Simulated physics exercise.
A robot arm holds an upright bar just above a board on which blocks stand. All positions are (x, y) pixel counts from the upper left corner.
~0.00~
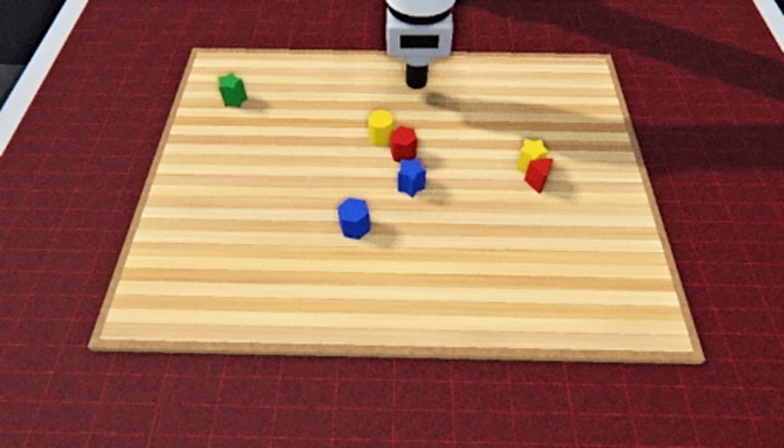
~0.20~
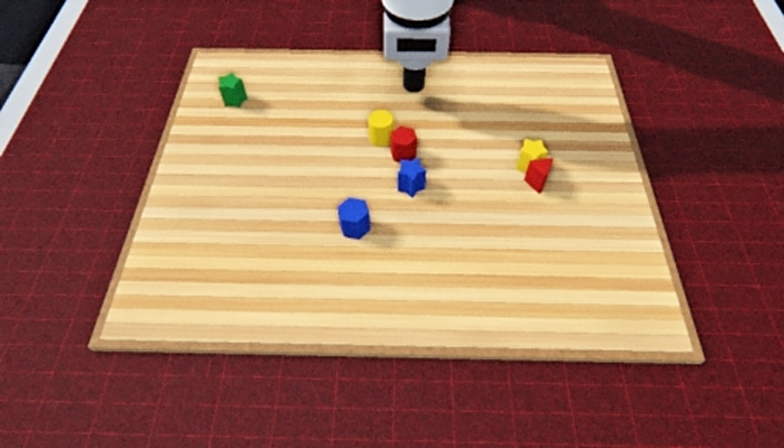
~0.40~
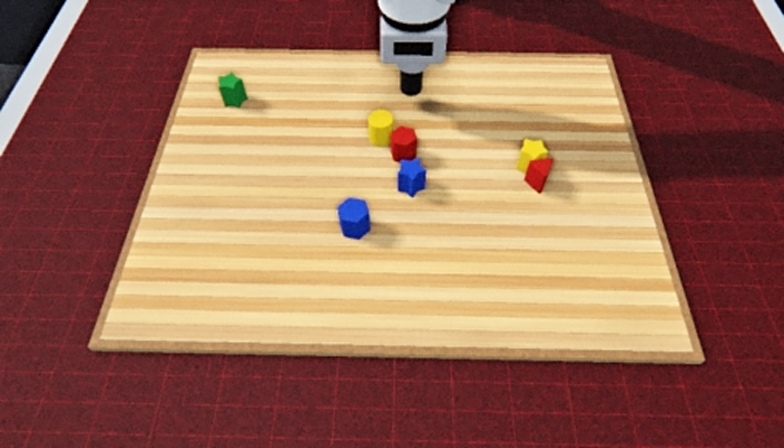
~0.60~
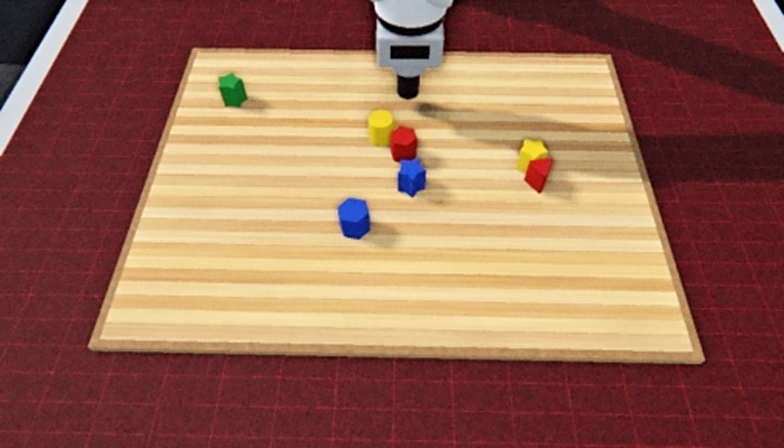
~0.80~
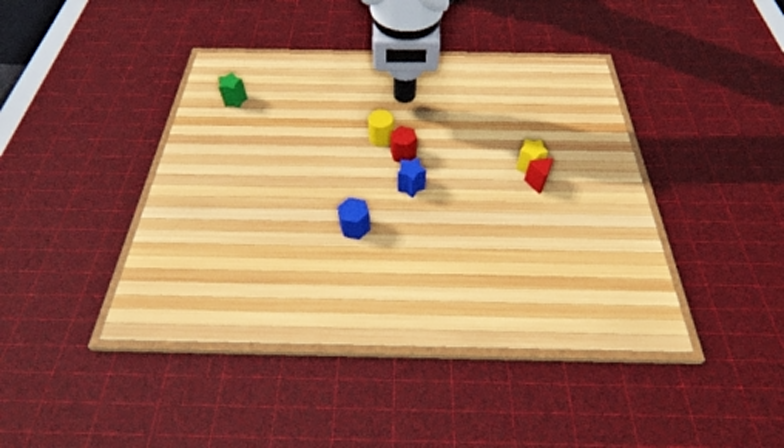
On a wooden board, a robot arm's dark bar edging slightly down and left near the top, the coloured blocks staying still.
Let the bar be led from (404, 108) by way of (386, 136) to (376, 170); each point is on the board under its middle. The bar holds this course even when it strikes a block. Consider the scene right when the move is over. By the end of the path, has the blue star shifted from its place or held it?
That one stays where it is.
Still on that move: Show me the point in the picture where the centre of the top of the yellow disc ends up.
My best guess is (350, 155).
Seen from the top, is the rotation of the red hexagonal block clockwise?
No
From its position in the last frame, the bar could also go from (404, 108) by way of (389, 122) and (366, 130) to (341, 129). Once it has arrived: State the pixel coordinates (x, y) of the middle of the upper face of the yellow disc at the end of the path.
Roughly at (371, 127).
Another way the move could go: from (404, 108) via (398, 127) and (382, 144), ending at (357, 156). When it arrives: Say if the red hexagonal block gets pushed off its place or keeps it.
That block stays.
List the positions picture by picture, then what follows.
Bar's lower end at (416, 83); yellow disc at (381, 118); red hexagonal block at (404, 135); blue star at (412, 168), in the first frame.
Bar at (414, 86); blocks still, in the second frame.
Bar at (411, 90); blocks still, in the third frame.
Bar at (408, 93); blocks still, in the fourth frame.
Bar at (405, 97); yellow disc at (381, 118); red hexagonal block at (404, 135); blue star at (412, 168), in the fifth frame.
The first path, step by step. One third of the way, bar at (391, 115); yellow disc at (378, 122).
Two thirds of the way, bar at (383, 136); yellow disc at (364, 141).
At the end, bar at (376, 158); yellow disc at (350, 155); red hexagonal block at (405, 138), turned 30° anticlockwise; blue star still.
